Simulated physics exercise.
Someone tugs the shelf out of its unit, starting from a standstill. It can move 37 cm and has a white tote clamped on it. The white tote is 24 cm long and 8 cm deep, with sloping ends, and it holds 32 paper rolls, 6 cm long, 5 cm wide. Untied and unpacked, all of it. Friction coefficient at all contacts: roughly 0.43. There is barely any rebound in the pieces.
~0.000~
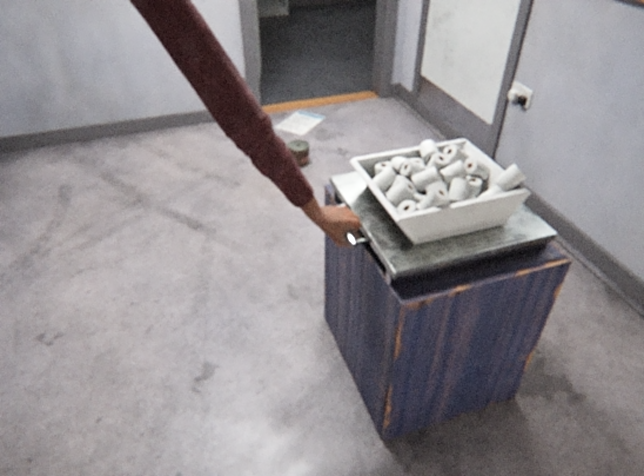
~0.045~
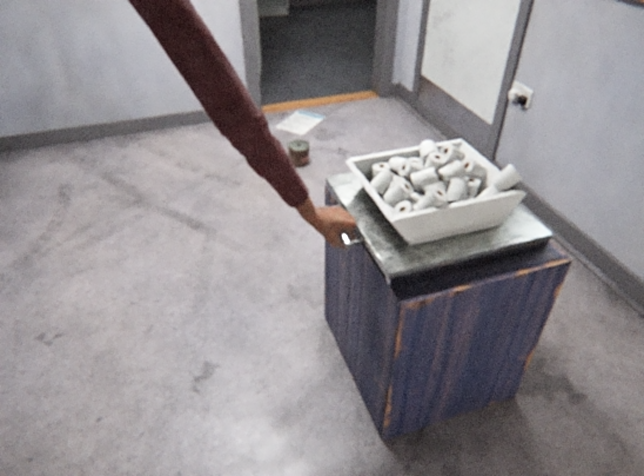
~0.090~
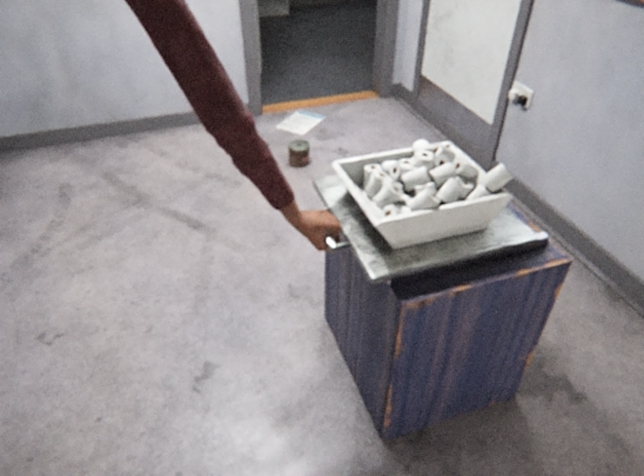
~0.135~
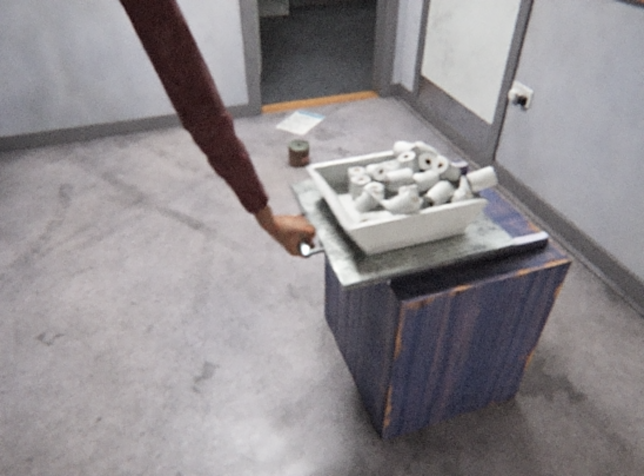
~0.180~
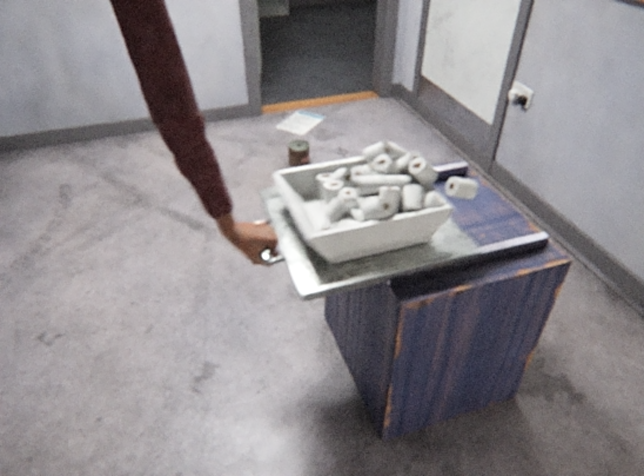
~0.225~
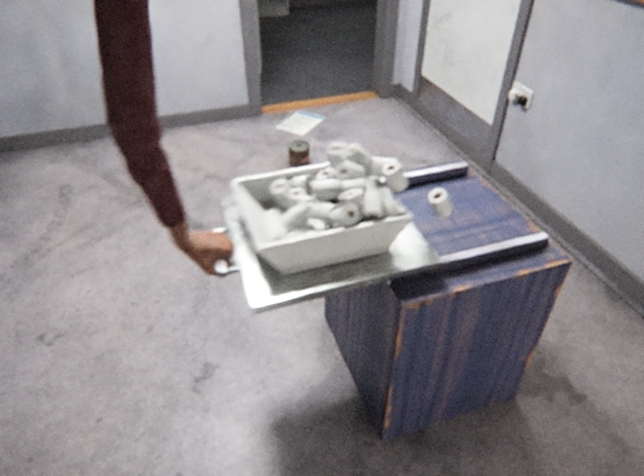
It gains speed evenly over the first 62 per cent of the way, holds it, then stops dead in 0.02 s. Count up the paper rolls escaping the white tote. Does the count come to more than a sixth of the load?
Yes, it goes over a sixth.
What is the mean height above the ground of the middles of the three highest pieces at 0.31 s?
I'd put it close to 80 cm.
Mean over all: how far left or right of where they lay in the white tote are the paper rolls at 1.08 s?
On average they end up some 16 cm further left.
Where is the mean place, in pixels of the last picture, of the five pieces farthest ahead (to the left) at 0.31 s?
The five leading pieces sit around (244, 211) in the last view.
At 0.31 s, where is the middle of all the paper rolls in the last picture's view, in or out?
Centre approx. at (275, 205).
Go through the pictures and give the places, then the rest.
In the first frame (each is followed by its nearest rim corner in this view), white tote, (400, 217); drawn out 0 cm; none out.
The second frame shows white tote, (395, 218); drawn out 1 cm.
The third frame shows white tote, (379, 221); drawn out 6 cm.
The fourth frame shows white tote, (351, 227); drawn out 13 cm.
The fifth frame shows white tote, (311, 236); drawn out 22 cm; 1 out, the lowest roll at (462, 188).
The sixth frame shows white tote, (261, 246); drawn out 34 cm; 2 out, the lowest roll at (441, 203).
After 0.23 s, end of travel.
After 0.31 s, white tote 31 in, 1 out.
After 0.43 s, white tote 24 in, 8 out.
After 0.65 s, white tote 23 in, 9 out.
Outcome (at 1.08 s), white tote 23 in, 9 out. Asked share, 9 of 32, 28 per cent.
